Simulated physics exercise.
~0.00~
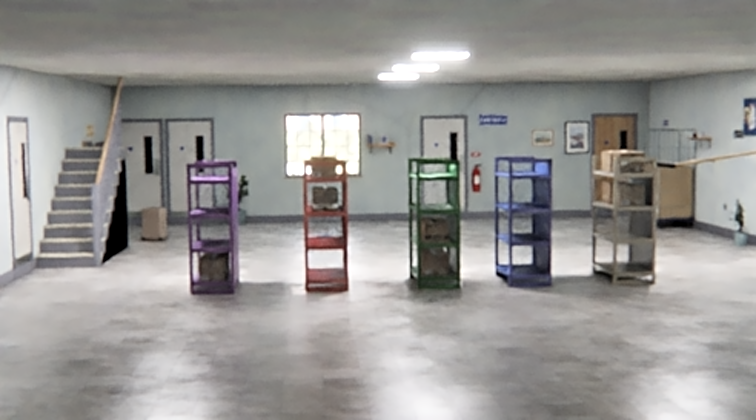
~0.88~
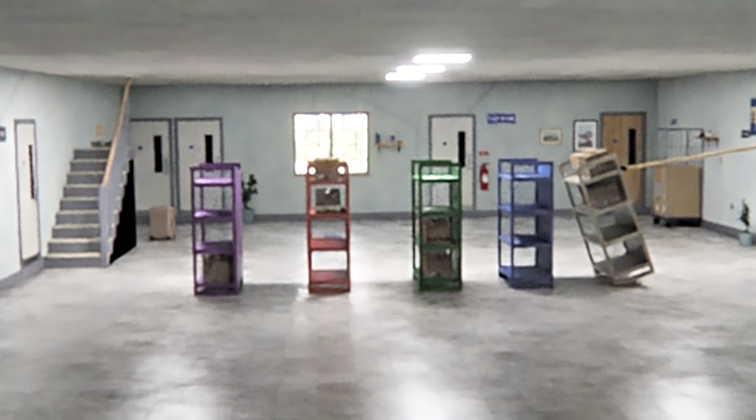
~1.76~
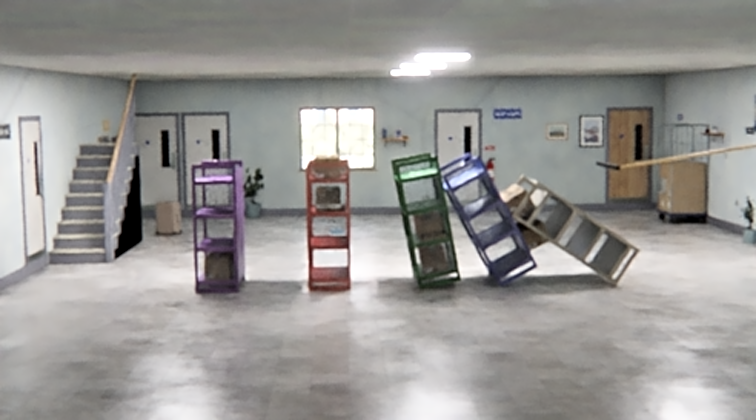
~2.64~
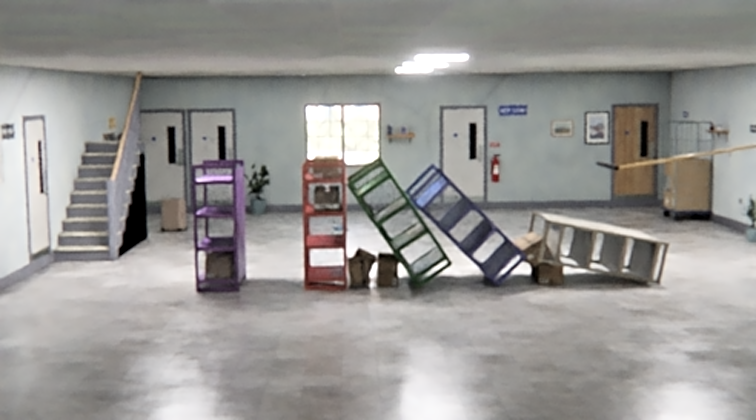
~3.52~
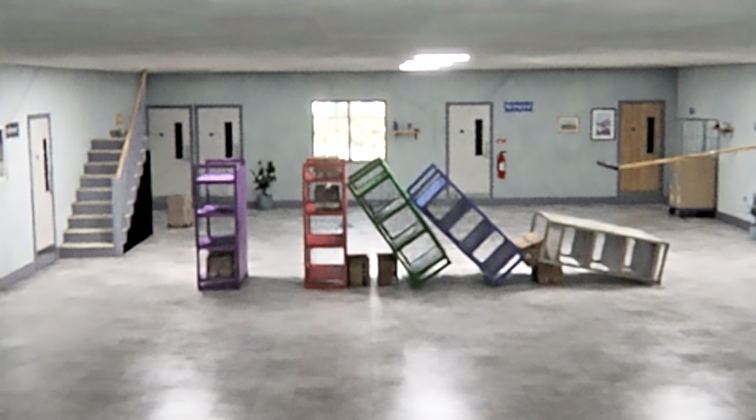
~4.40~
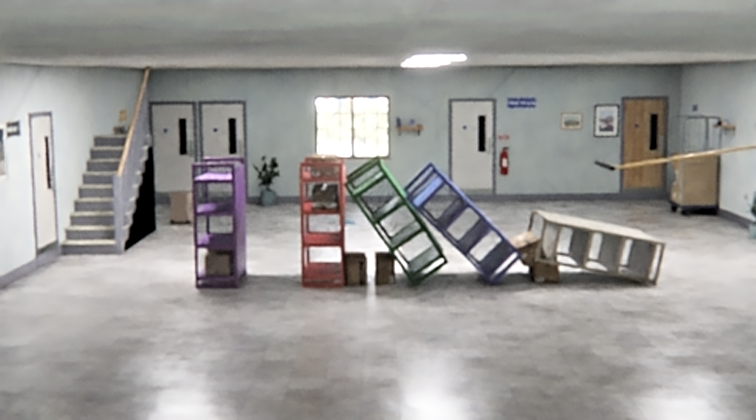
A pole tips the beige rack leftward, toppling blue and green racks against the upright red one.
